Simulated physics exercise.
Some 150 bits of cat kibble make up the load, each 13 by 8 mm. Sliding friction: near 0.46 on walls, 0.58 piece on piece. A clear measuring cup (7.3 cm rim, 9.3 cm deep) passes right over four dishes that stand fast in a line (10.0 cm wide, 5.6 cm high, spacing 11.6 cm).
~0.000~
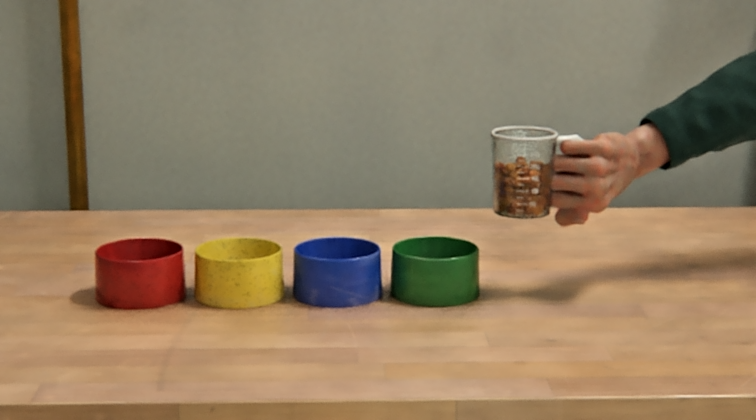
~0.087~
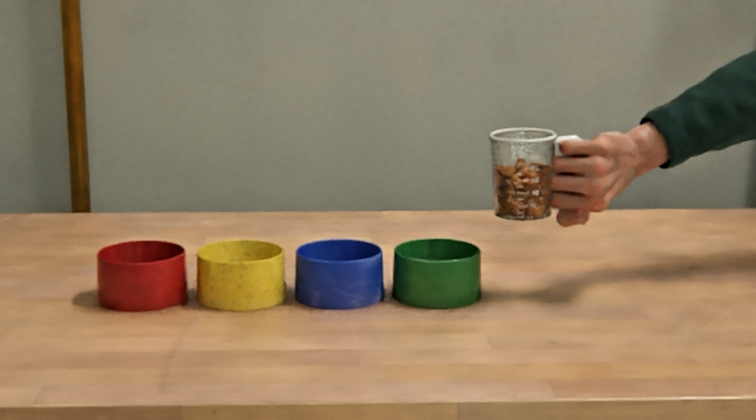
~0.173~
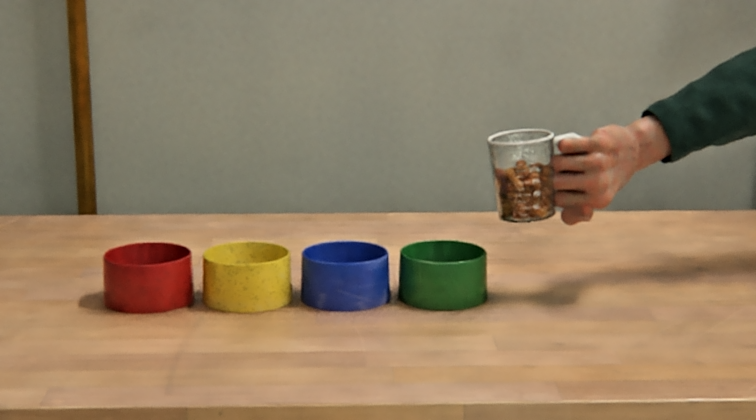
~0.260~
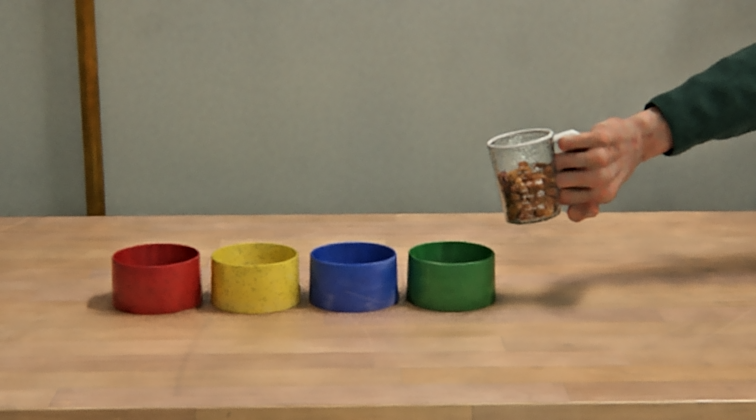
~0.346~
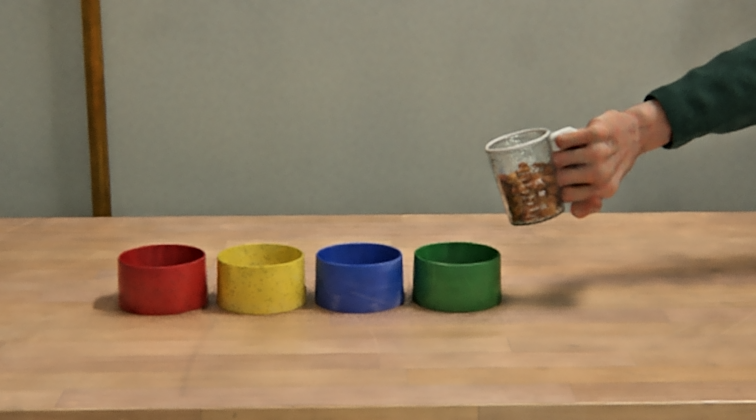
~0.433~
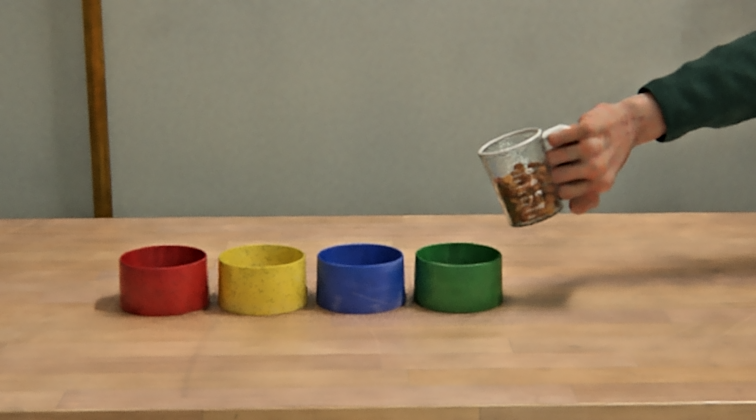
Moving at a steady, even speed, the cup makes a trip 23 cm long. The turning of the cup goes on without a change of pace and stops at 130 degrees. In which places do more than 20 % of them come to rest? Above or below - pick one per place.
Red: Below; blue: Above; green: Below; yellow: Below; counter: Below.
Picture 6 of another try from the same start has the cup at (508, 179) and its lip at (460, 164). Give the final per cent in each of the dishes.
In the end red holds 0, blue holds 100, green holds 0, yellow holds 0.
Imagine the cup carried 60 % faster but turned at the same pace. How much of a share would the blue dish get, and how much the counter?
Shares: Blue 0, counter 40.
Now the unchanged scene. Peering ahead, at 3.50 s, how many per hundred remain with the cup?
Close to 0 per cent of the load, I'd guess.
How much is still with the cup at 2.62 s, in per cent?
Around 0 per cent of the load.
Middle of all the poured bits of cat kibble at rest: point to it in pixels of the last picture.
Roughly pixel (354, 284).
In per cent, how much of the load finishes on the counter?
Roughly 0 percent.
Then, at 1.75 s, tilt 94 degrees; cup holds 100 %.
After 2.62 s, tilt 130 degrees; cup holds 0 %, blue 100 %.
After 3.50 s, tilt 130 degrees; cup holds 0 %, blue 100 %.
At rest (3.8 s), red 0 %, blue 100 %, green 0 %, yellow 0 %, counter 0 %.
